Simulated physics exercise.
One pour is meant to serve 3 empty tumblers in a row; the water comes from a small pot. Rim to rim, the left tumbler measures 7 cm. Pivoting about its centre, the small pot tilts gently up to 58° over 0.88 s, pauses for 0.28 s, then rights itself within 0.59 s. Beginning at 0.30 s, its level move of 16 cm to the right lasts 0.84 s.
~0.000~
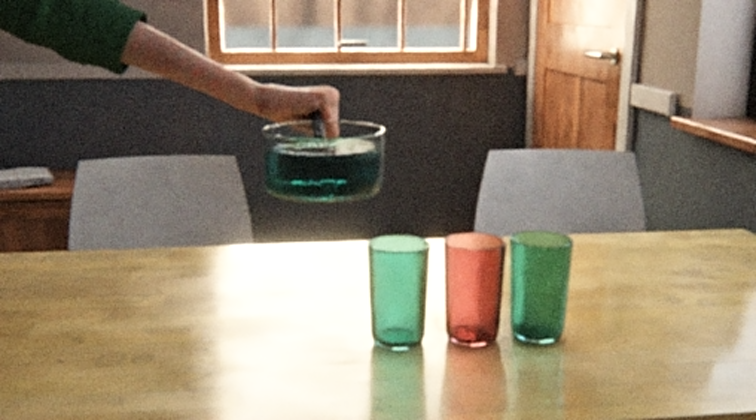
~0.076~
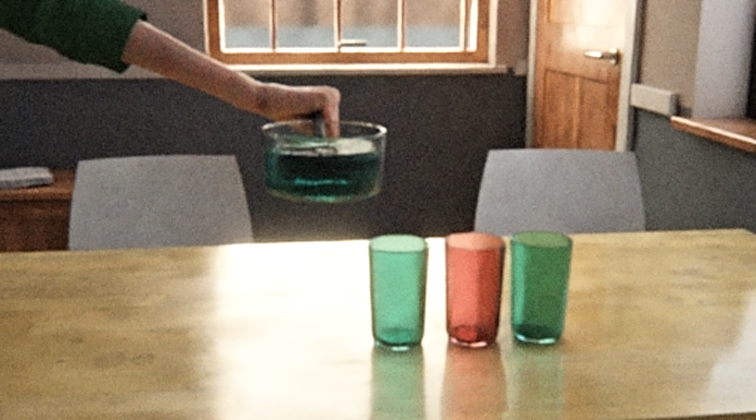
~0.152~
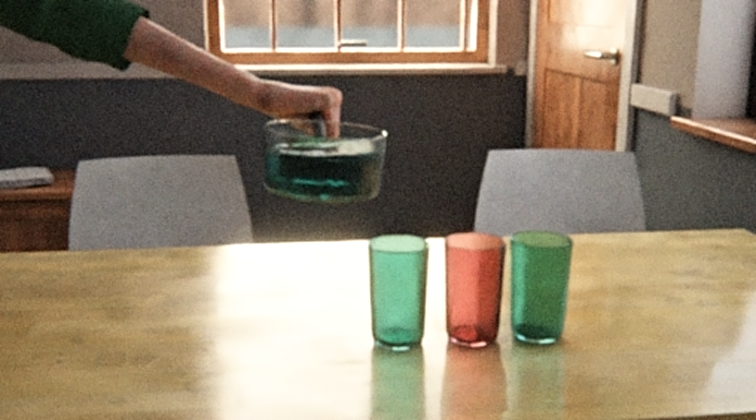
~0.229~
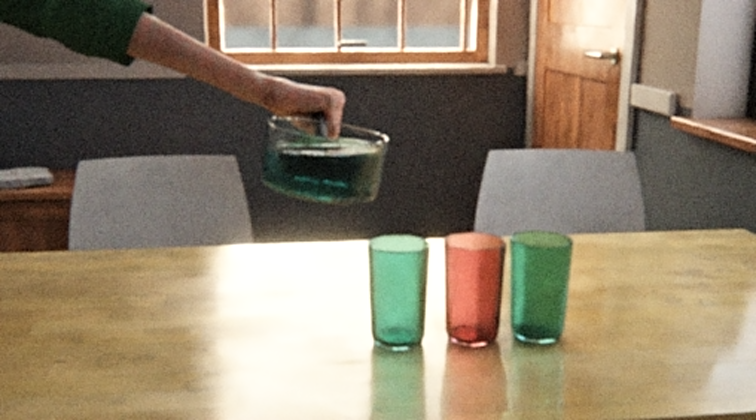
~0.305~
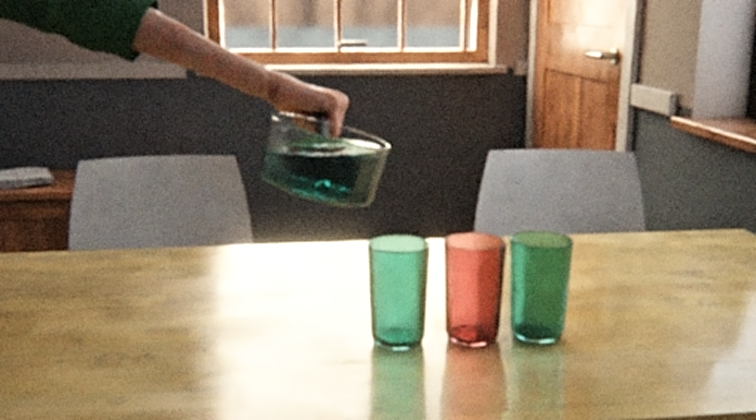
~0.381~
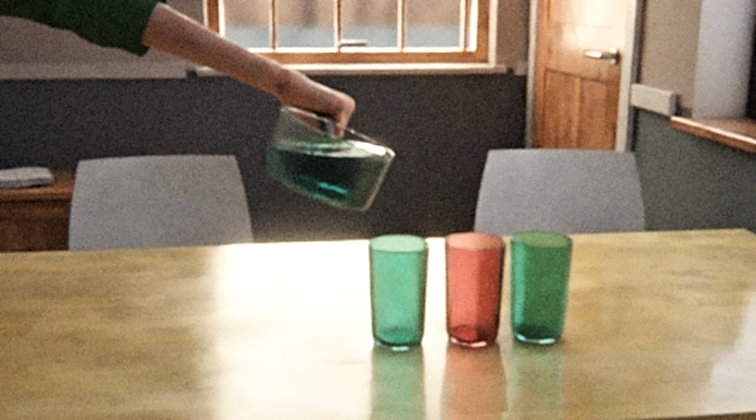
A hand holding a small clear pot of dark green-blue liquid gradually tilted it down to the right, above a table where two green tumblers and a red one stood in a row.
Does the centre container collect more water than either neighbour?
No, the right one collects the most.
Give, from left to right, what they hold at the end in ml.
Left 0 ml, middle 50 ml, right 340 ml.
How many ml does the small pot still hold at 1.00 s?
Remaining volume: Approx. 280 ml.
Then, 0.74 s in, the tilt is 54° and from the left they hold 0 ml, 35 ml, 0 ml, the small pot 545 ml, and 5 ml is on the table top.
Then, 1.00 s in, the tilt is 58° and from the left they hold 0 ml, 45 ml, 185 ml, the small pot 280 ml, and 145 ml is on the table top.
Then, 1.27 s in, the tilt is 53° and from the left they hold 0 ml, 45 ml, 330 ml, the small pot 190 ml, and 190 ml is on the table top.
Then, 1.57 s in, the tilt is 12° and from the left they hold 0 ml, 45 ml, 345 ml, the small pot 190 ml, and 205 ml is on the table top.
Finally, from the left they hold 0 ml, 45 ml, 345 ml, the small pot 190 ml, and 205 ml is on the table top.
